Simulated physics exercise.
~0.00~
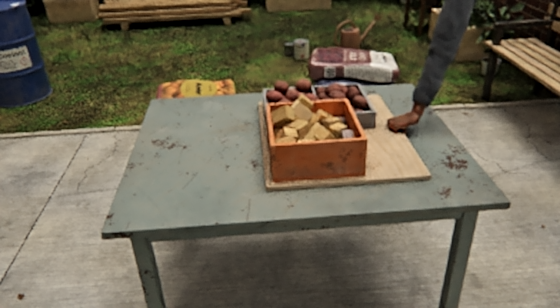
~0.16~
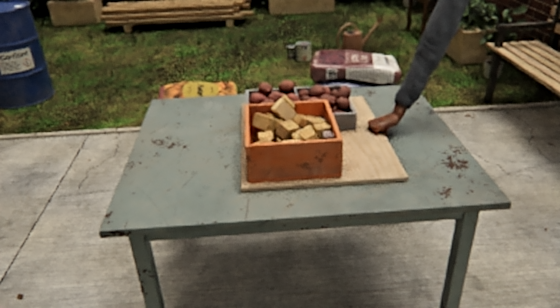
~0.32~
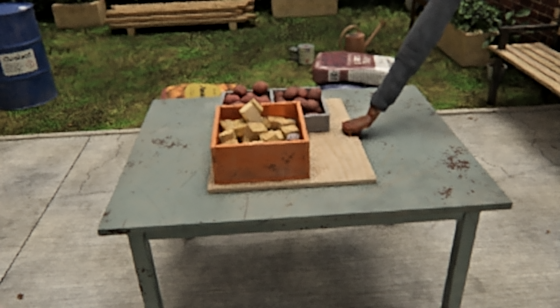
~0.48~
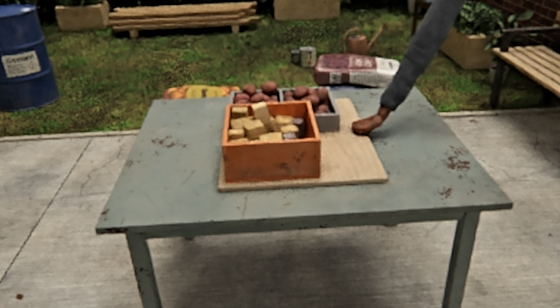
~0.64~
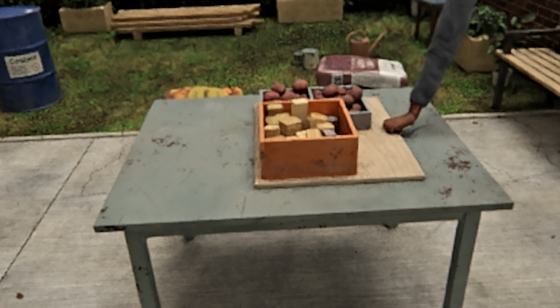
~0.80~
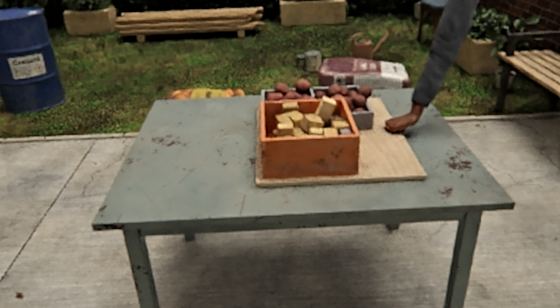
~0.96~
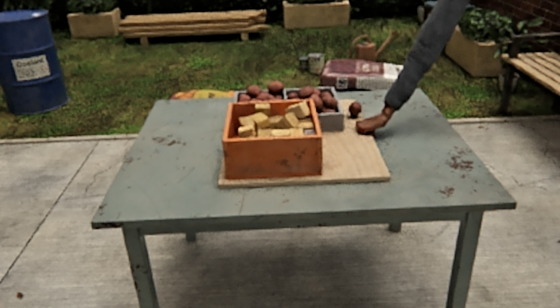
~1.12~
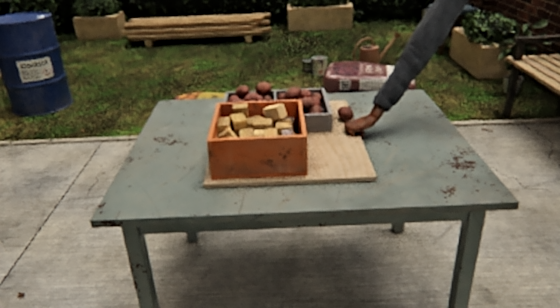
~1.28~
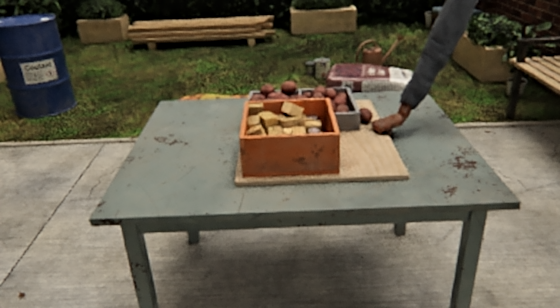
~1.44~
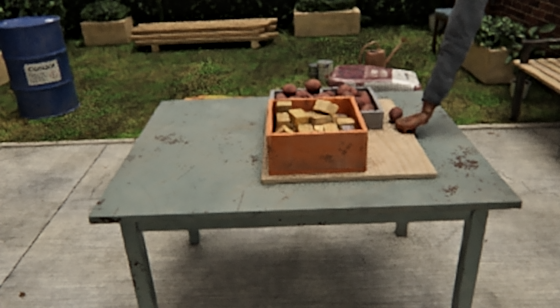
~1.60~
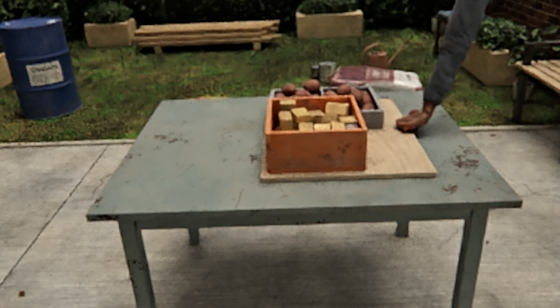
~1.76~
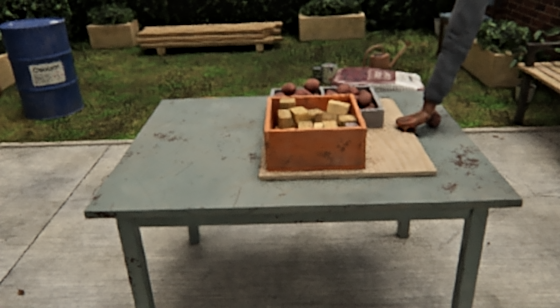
A hand slid a board holding an orange box of wood offcuts and a grey box of red potatoes left and right across a table, and one potato came out onto the board and rolled away to the right while the offcuts stayed in.
